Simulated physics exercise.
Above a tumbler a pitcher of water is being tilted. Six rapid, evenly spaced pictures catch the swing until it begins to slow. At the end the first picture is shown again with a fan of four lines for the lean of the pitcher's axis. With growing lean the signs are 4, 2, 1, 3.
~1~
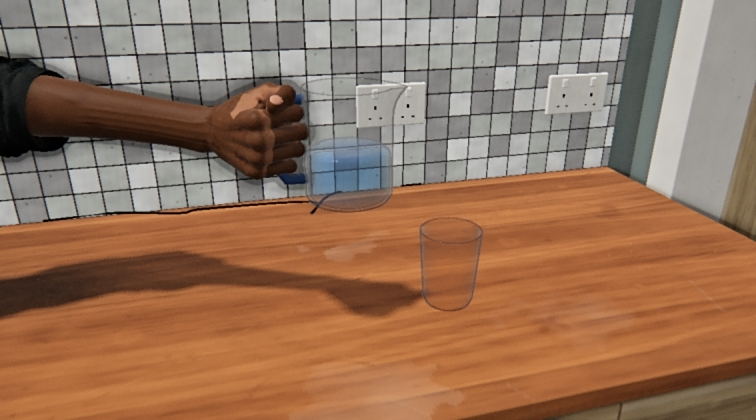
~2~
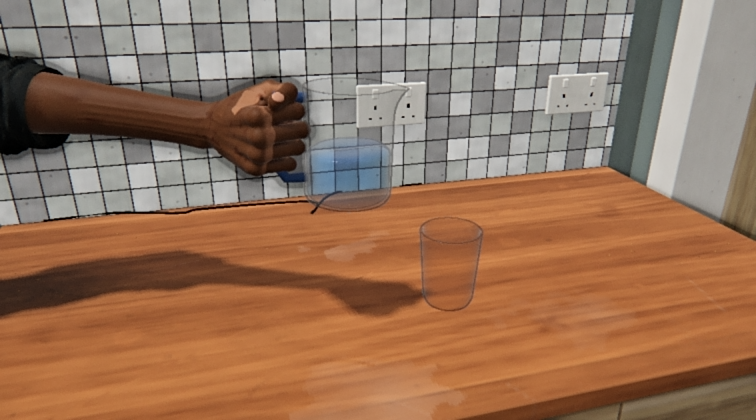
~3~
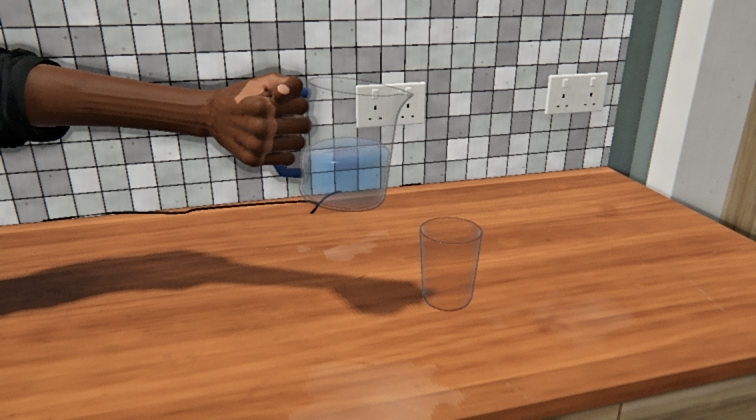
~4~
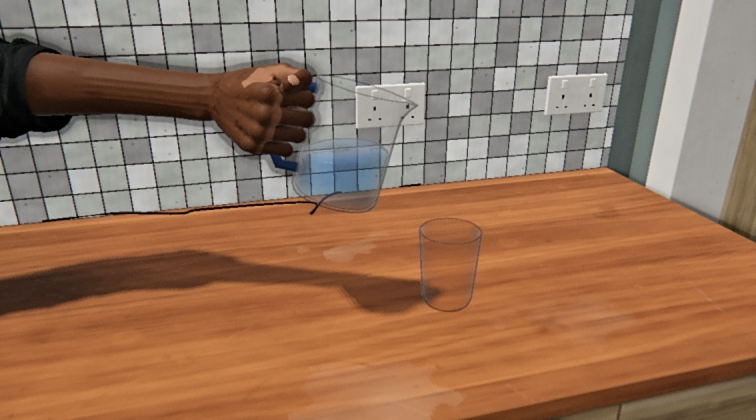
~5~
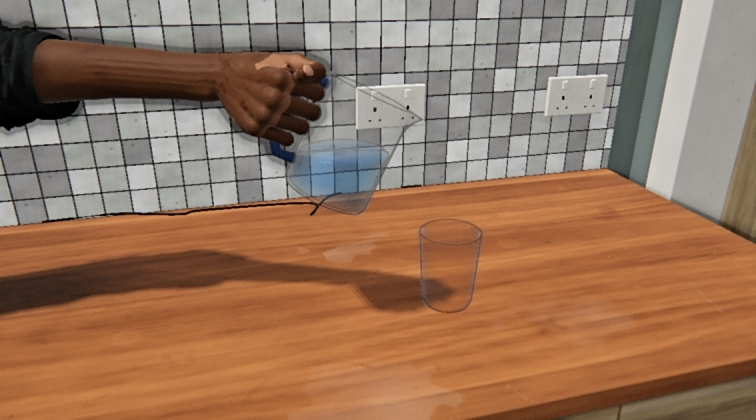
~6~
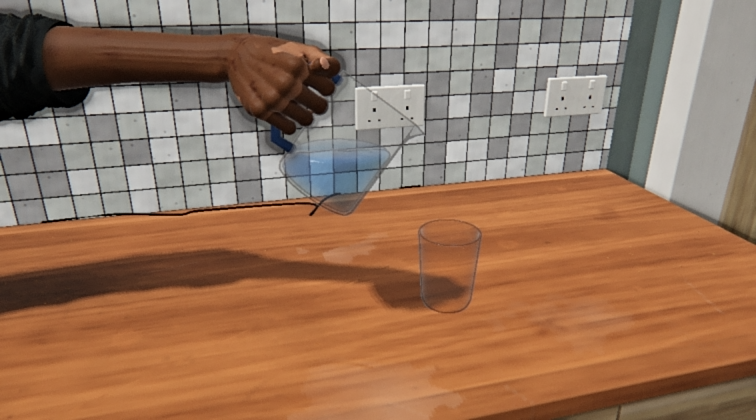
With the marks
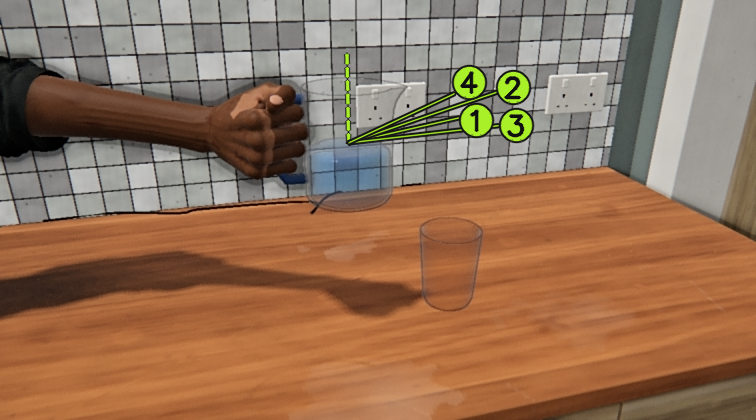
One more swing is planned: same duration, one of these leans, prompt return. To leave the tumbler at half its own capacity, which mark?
2 is best.
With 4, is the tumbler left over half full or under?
Under.
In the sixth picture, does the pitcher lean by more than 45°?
No.
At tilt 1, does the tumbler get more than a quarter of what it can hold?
Yes, it does.
On the marked copy, 1 at (459, 117); 2 at (497, 92); 3 at (498, 125); 4 at (454, 93).
With 1, the tumbler ends with about 64 % of what it can hold.
With 2, the tumbler ends with about 47 % of what it can hold.
With 3, the tumbler ends with about 75 % of what it can hold; 6 % of the water is spilt.
With 4, the tumbler ends with about 30 % of what it can hold.
